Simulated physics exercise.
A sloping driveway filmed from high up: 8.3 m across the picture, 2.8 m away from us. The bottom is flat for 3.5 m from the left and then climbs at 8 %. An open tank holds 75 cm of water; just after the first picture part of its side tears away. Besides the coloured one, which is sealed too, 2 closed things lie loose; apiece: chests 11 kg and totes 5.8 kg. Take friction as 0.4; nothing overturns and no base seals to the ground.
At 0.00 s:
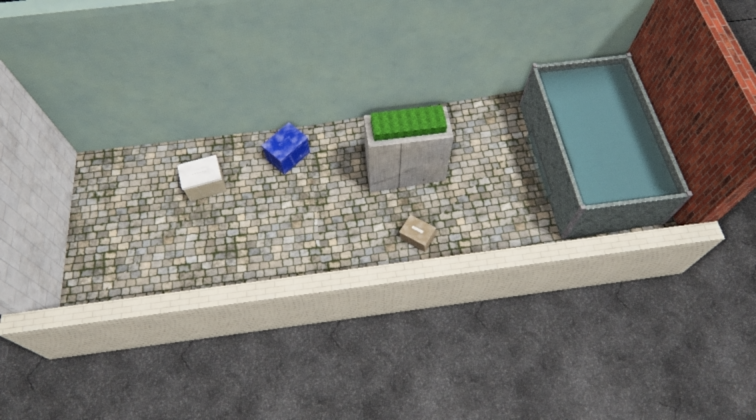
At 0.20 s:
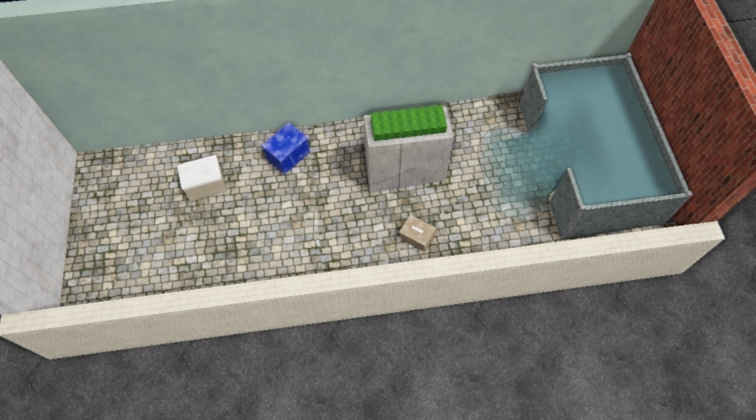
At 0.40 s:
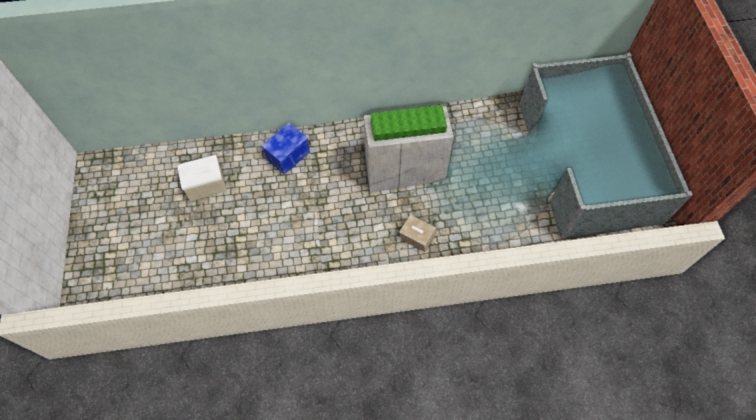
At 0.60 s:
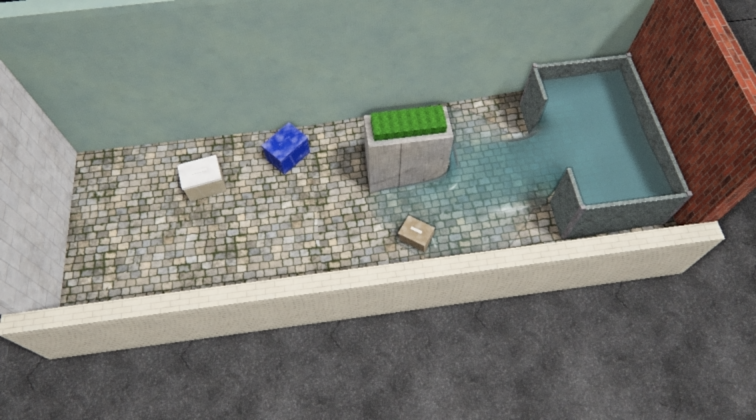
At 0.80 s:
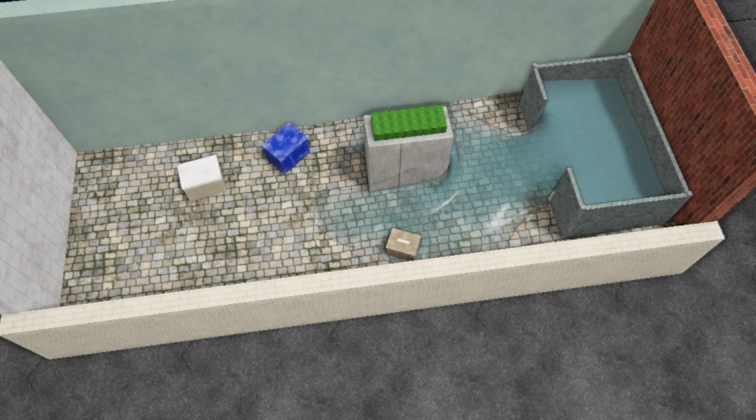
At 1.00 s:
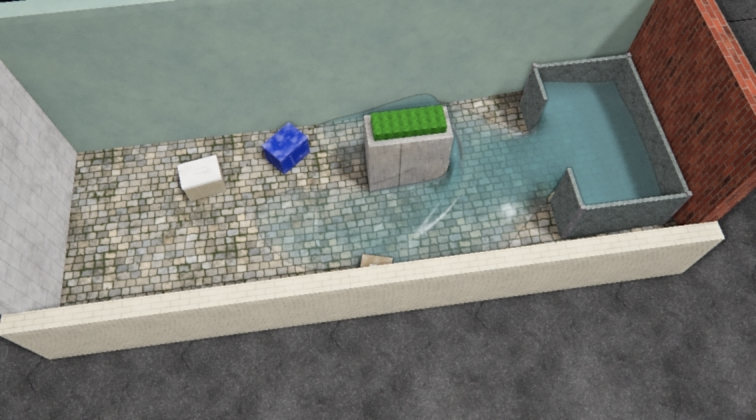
To begin with, a full tank stands at the right of a walled, paved driveway, with white, blue and tan boxes and a green-topped block to its left. Part of the tank's left side opens and water spreads leftward around the block, shifting the tan box left, partly behind the front wall, while the blue and white ones stay put.
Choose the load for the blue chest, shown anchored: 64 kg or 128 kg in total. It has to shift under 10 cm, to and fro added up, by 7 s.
I expect that only the larger load is enough.
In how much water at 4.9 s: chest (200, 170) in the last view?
About 13 cm.
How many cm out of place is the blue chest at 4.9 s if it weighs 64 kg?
Roughly 40 cm.
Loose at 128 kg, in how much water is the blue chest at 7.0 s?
Roughly 17 cm.
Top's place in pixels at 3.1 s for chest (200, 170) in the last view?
Near (168, 192).
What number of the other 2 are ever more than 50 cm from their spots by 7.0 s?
I count 2.
After 1.4 s the blue chest would be 0 cm from its start with 64 kg and 0 cm from its start with 128 kg; 2 cm of water round it then.
After 3.1 s the blue chest would be 40 cm from its start with 64 kg and 0 cm from its start with 128 kg; 11 cm of water round it then.
After 4.9 s the blue chest would be 40 cm from its start with 64 kg and 0 cm from its start with 128 kg; 9 cm of water round it then.
After 7.0 s the blue chest would be 70 cm from its start with 64 kg and 0 cm from its start with 128 kg; 17 cm of water round it then.
